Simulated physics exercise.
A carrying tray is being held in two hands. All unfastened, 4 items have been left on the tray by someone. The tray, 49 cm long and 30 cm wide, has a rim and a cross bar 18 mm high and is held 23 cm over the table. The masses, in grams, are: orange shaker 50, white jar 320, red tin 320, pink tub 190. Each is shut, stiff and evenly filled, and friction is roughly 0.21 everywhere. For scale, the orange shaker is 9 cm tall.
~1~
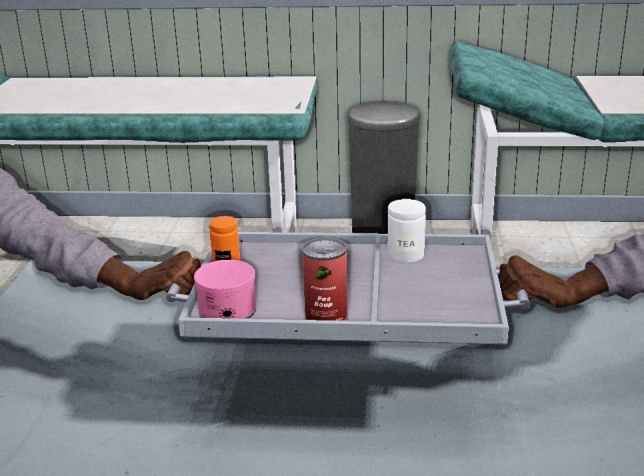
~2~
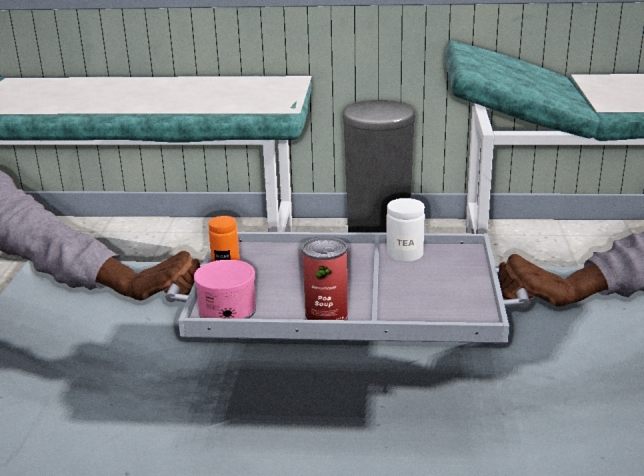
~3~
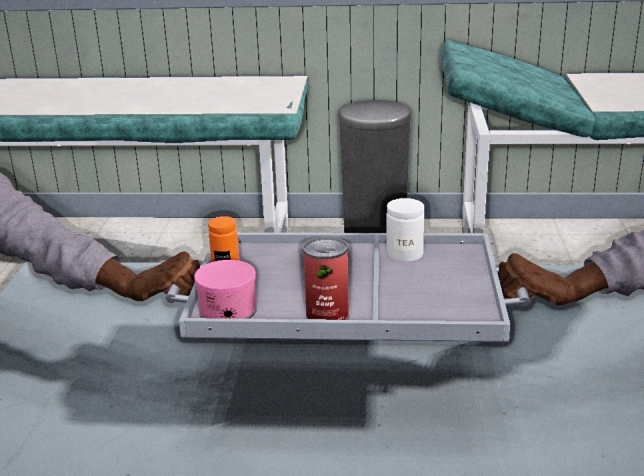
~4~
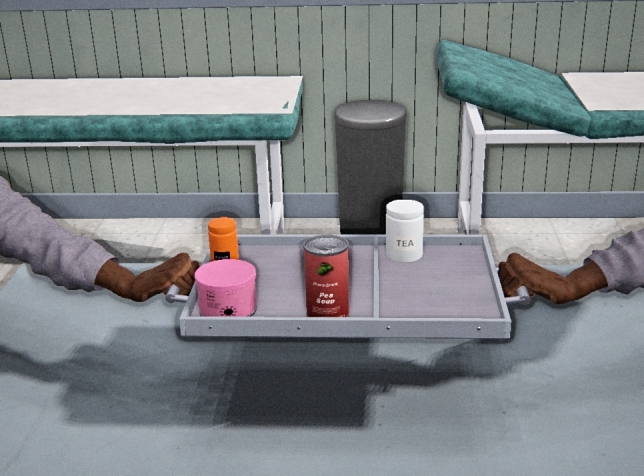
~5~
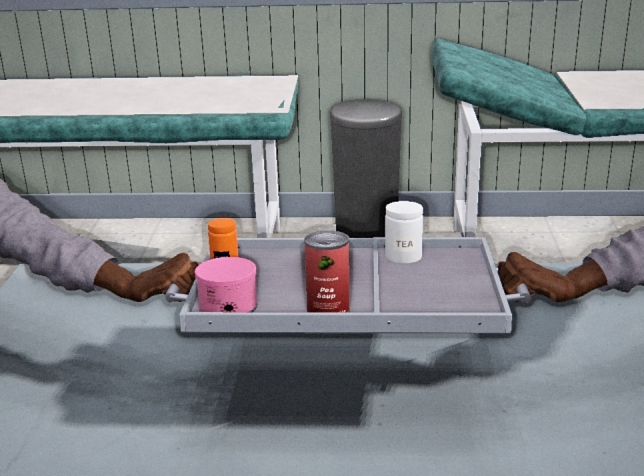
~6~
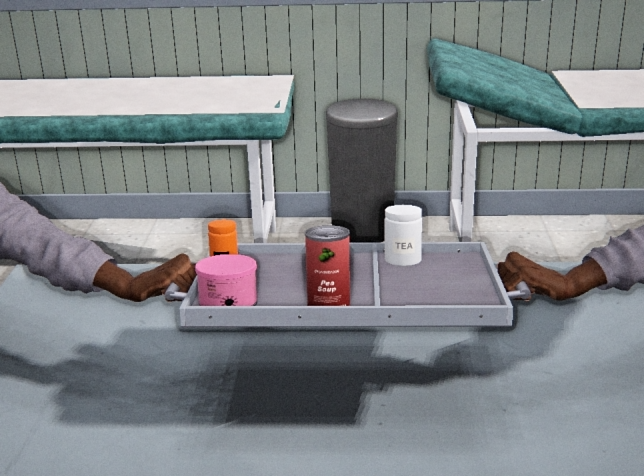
Two hands hold a tray of four containers level, then tilt its far edge down slightly.
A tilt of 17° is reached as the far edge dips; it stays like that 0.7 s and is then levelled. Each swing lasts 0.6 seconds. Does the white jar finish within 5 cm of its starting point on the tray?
Yes, it stays within that distance.
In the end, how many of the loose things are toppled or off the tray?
I make it 1.
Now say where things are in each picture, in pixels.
Tray level; white jar (406, 231); orange shaker (225, 246), in the first frame.
Tray level; pink tub (226, 292); orange shaker (224, 245), in the second frame.
Tray level; red tin (326, 282); pink tub (226, 292), in the third frame.
Tilt 2°, far edge down; orange shaker (224, 247); red tin (327, 280), in the fourth frame.
Tilt 5°, far edge down; pink tub (227, 288); orange shaker (223, 247), in the fifth frame.
Tilt 8°, far edge down; white jar (403, 235); red tin (328, 270), in the sixth frame.
Then, 0.50 s after the last picture, tilt 17°, far edge down; red tin slid 8 cm; pink tub slid 7 cm; orange shaker slid 7 cm.
Then, 0.80 s after the last picture, tilt 17°, far edge down; red tin tipped 3° from how it sat; pink tub slid 16 cm; orange shaker slid 8 cm.
Then, 1.50 s after the last picture, tilt 1°, far edge down; red tin now off the tray; pink tub slid 19 cm; orange shaker slid 8 cm.
At rest, off the tray, red tin; not toppled but over 5 cm from the start, orange shaker and pink tub; the last one in place, give or take 5 cm. In the last view, white jar near (403, 226).
